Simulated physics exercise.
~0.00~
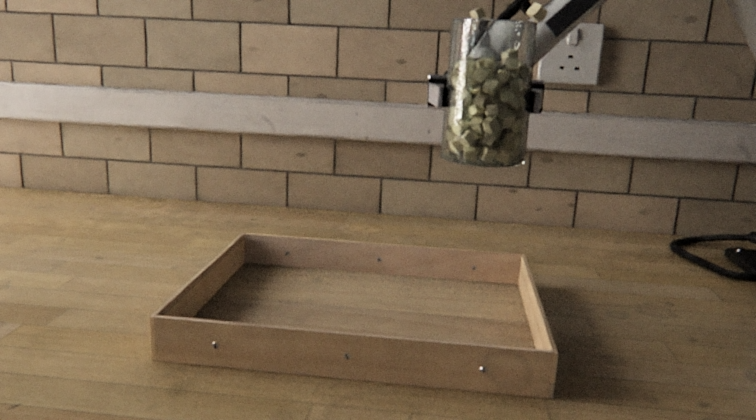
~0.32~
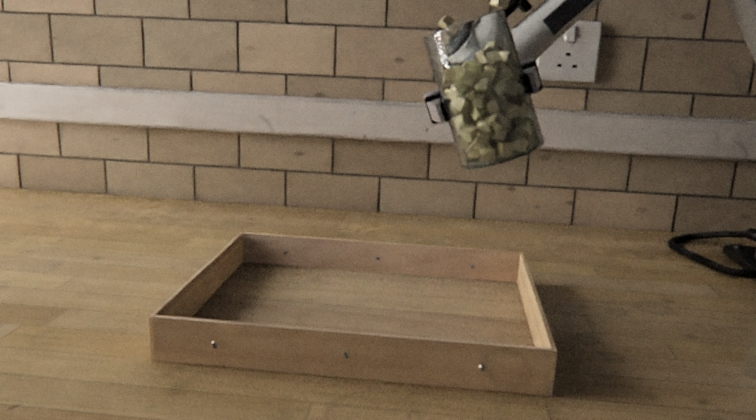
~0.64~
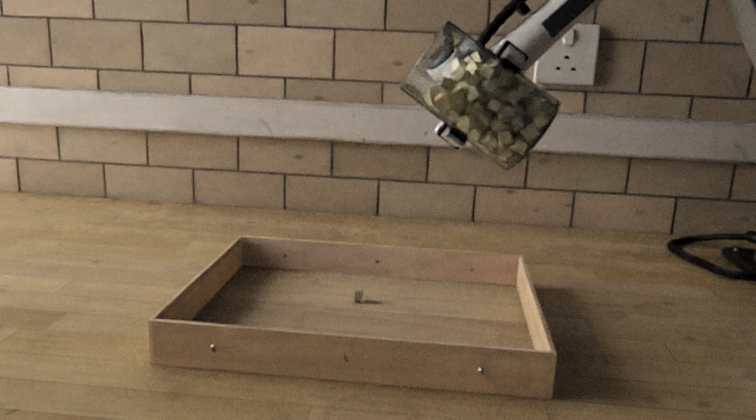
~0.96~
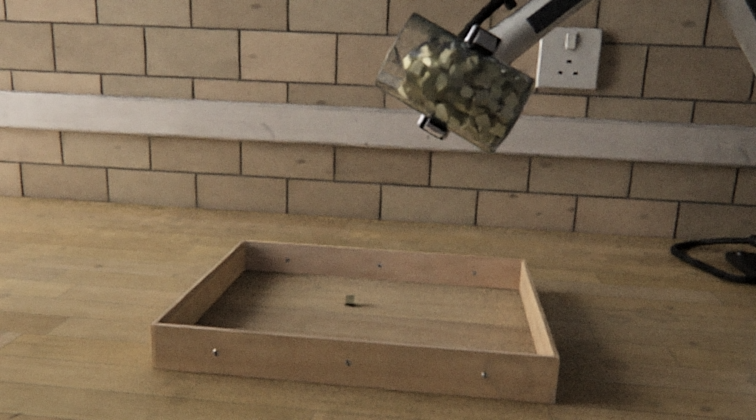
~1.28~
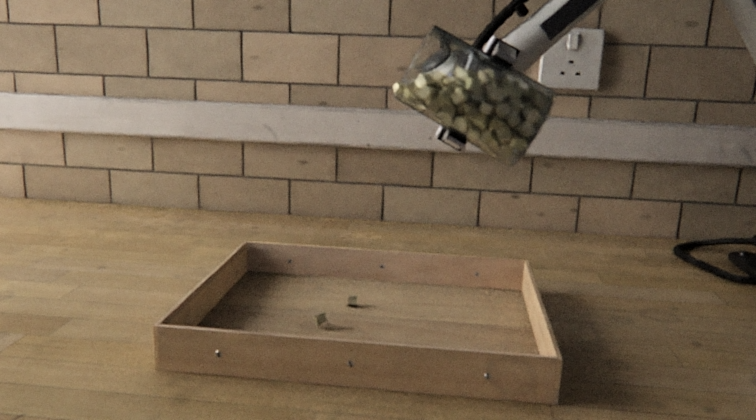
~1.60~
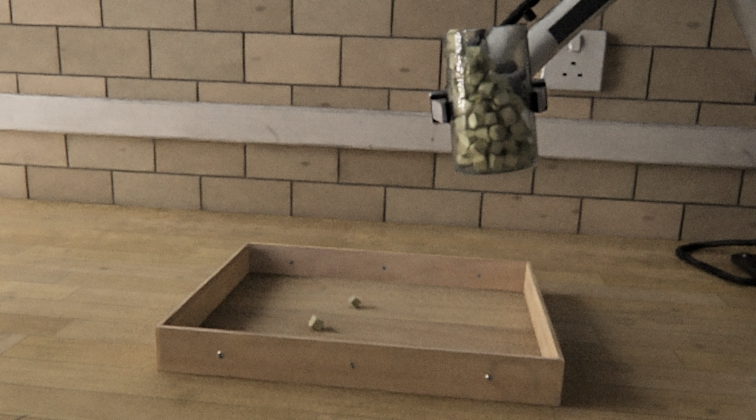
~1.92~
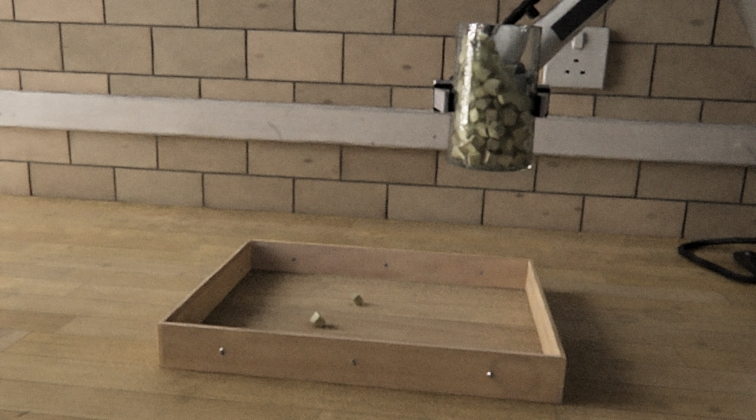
Robot gripper tilting a clear tumbler of pale green vegetable dice over a wooden tray, dropping two pieces, then returning it upright.
